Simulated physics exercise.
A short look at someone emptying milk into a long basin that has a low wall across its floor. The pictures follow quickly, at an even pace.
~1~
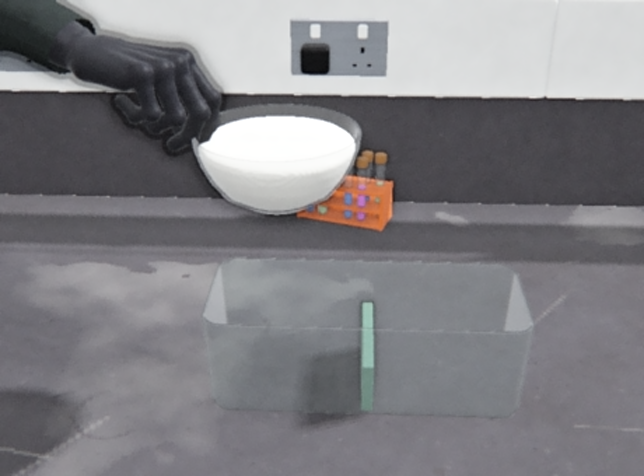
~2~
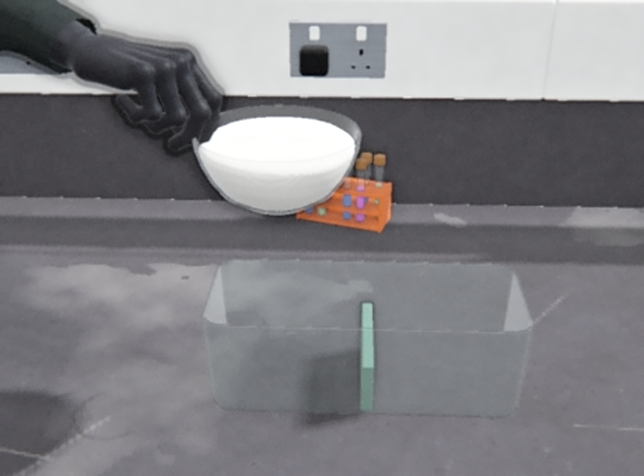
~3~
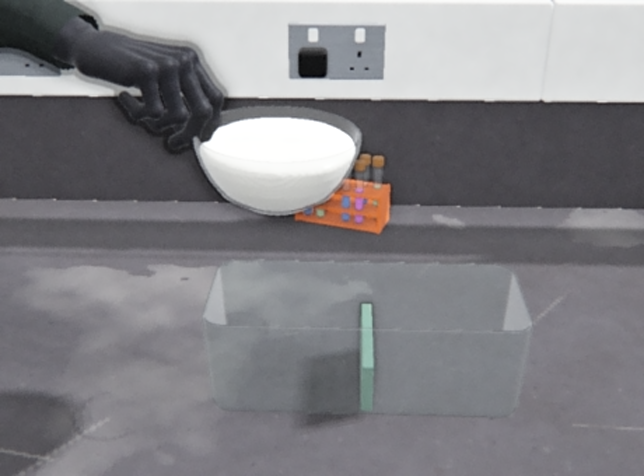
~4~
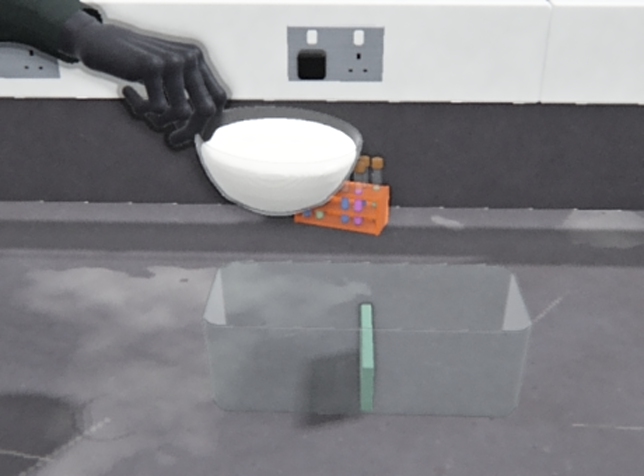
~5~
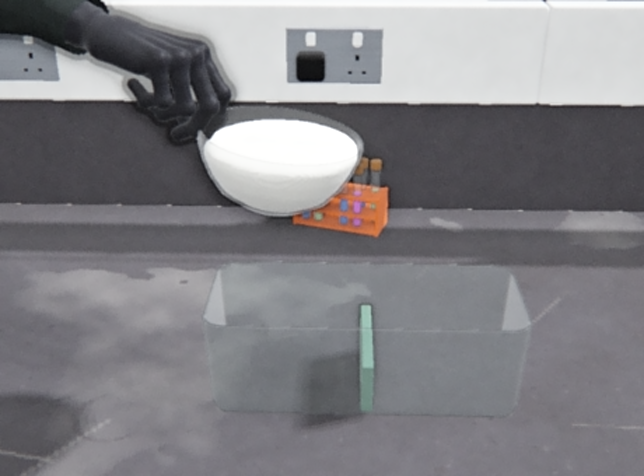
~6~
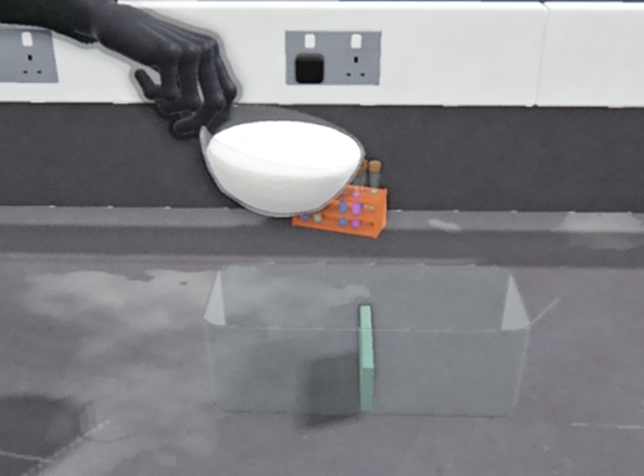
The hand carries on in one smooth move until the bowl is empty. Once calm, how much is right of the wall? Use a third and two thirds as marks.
In the end above two thirds is right of the wall.
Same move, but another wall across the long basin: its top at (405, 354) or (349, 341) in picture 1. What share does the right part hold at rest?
In turn 55 and 90 in a hundred.
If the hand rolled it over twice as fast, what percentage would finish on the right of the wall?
Roughly 65 in a hundred.
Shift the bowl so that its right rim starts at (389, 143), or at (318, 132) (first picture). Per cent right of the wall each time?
First some 95, then 60 per cent.
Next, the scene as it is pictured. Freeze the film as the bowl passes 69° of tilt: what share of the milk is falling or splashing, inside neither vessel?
Roughly 40 in a hundred.
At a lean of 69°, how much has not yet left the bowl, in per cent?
Roughly 35 in a hundred.
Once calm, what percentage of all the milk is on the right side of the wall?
Close to 85 per cent.
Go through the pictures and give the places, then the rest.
In the first picture, it leans 0°; its right rim is at (360, 134); the milk meets the walls at (200, 139) and (356, 141); the long basin's rim runs from (211, 290) to (524, 298); the wall's top is at (368, 334).
In the second picture, it leans 1°; its right rim is at (360, 136); the milk meets the walls at (201, 140) and (355, 142).
In the third picture, it leans 2°; its right rim is at (360, 138); the milk meets the walls at (201, 139) and (355, 144).
In the fourth picture, it leans 5°; its right rim is at (361, 142); the milk meets the walls at (203, 139) and (356, 146).
In the fifth picture, it leans 8°; its right rim is at (362, 147); the milk meets the walls at (206, 139) and (358, 147).
In the sixth picture, it leans 12°; its right rim is at (363, 154); the milk meets the walls at (208, 142) and (360, 148).
A moment on, the tilt is 69° and 34 per cent is still to pour, 0 is left of the wall and 27 right of it.
Next, the tilt is 104° and 0 per cent is still to pour, 9 is left of the wall and 87 right of it.
Then the tilt is 110° and 0 per cent is still to pour, 12 is left of the wall and 87 right of it.
Later the tilt is 110° and 0 per cent is still to pour, 12 is left of the wall and 87 right of it.
In the end 12 per cent lies left of the wall, 87 right of it and 1 outside.
